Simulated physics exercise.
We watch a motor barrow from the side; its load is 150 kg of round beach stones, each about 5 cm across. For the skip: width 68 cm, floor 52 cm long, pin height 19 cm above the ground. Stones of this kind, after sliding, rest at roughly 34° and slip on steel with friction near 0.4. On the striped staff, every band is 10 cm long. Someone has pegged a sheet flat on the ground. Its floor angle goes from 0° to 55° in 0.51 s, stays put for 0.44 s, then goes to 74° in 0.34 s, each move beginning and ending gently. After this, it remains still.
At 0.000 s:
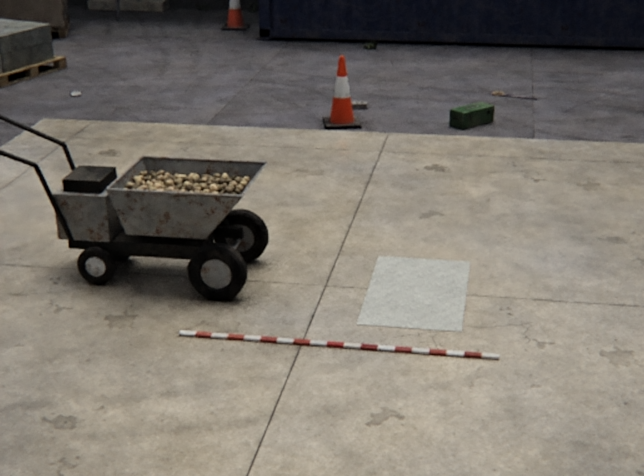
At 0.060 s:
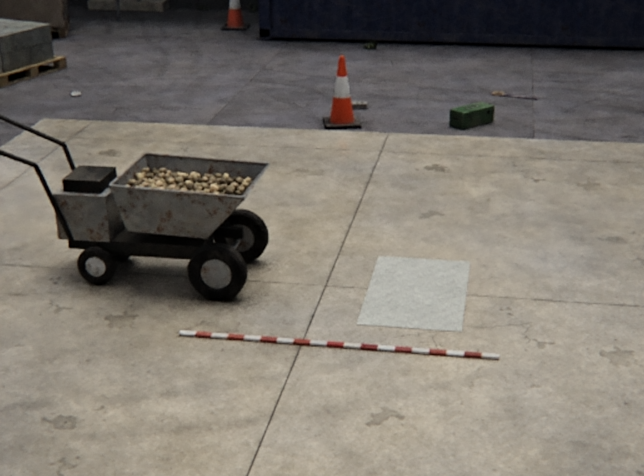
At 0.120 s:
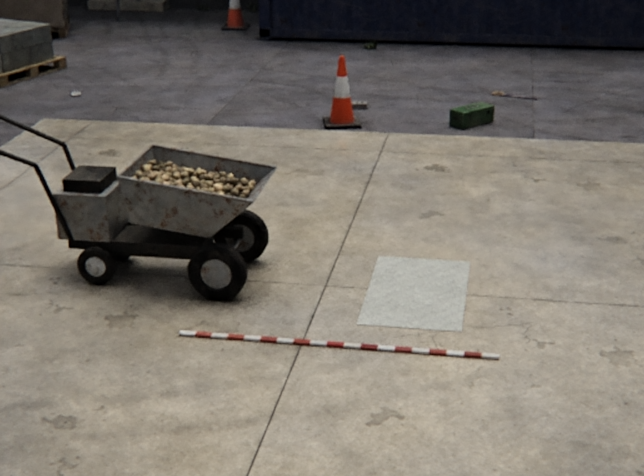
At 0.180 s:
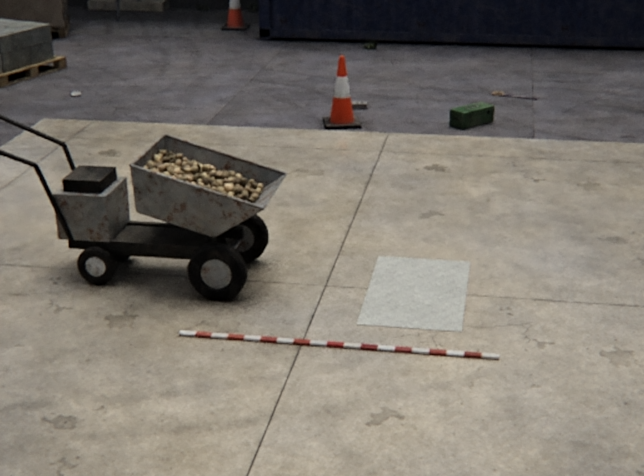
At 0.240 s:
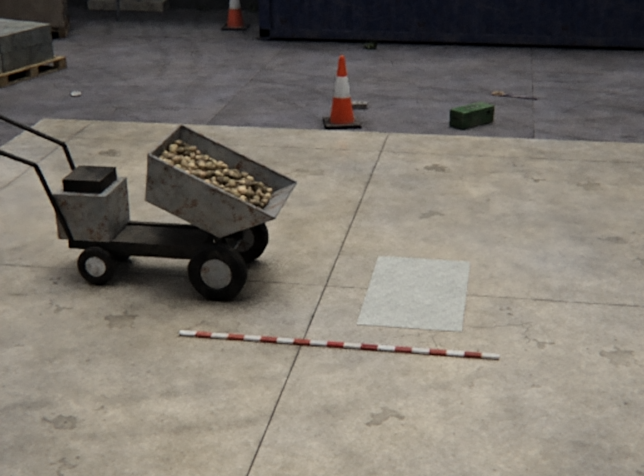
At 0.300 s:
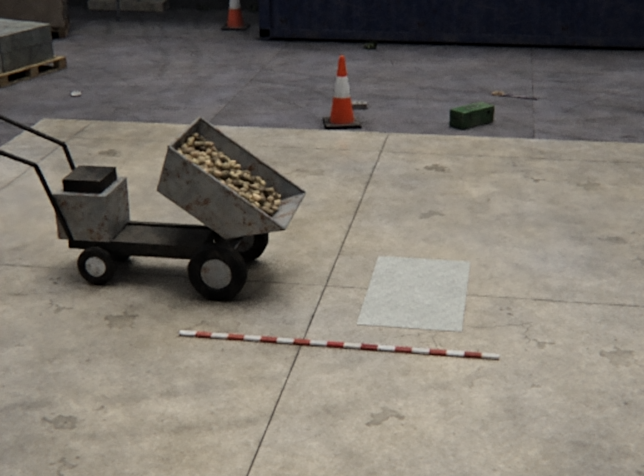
A motor barrow's grey skip full of round stones tilts steadily up toward the right.
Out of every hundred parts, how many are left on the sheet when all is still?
Near 30 in every hundred.
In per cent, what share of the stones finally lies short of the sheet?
60%, roughly.
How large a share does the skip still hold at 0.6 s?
About 95 per cent.
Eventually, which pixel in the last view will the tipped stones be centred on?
Middle at around (355, 284), I'd say.
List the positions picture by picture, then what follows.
In the first picture, lip at (242, 197), floor tilted 0°, highest stones at (199, 181).
In the second picture, the skip is at 2°, its lip at (245, 198); the top of the load is at (174, 177); the stones move at 0.5 m/s on average.
In the third picture, lip at (253, 202), floor tilted 8°, highest stones at (156, 167); the stones move at 1.0 m/s on average.
In the fourth picture, lip at (264, 209), floor tilted 16°, highest stones at (166, 158); the stones move at 1.3 m/s on average.
In the fifth picture, lip at (275, 218), floor tilted 25°, highest stones at (176, 149); the stones move at 1.4 m/s on average.
In the sixth picture, lip at (285, 229), floor tilted 35°, highest stones at (192, 142); the stones move at 1.4 m/s on average.
After 0.4 s the floor is at 48°; 100 % in the skip; the foremost stones are at (286, 227).
After 0.6 s the floor is at 55°; 93 % in the skip, 7 % short of the sheet; the foremost stones are at (339, 258).
After 1.7 s the floor is at 74°; 11 % in the skip, 52 % short of the sheet, 28 % on the sheet, 10 % off the sheet elsewhere; the foremost stones are at (596, 295).
After 3.7 s the floor is at 74°; 1 % in the skip, 60 % short of the sheet, 28 % on the sheet, 10 % off the sheet elsewhere; the foremost stones are at (617, 287).
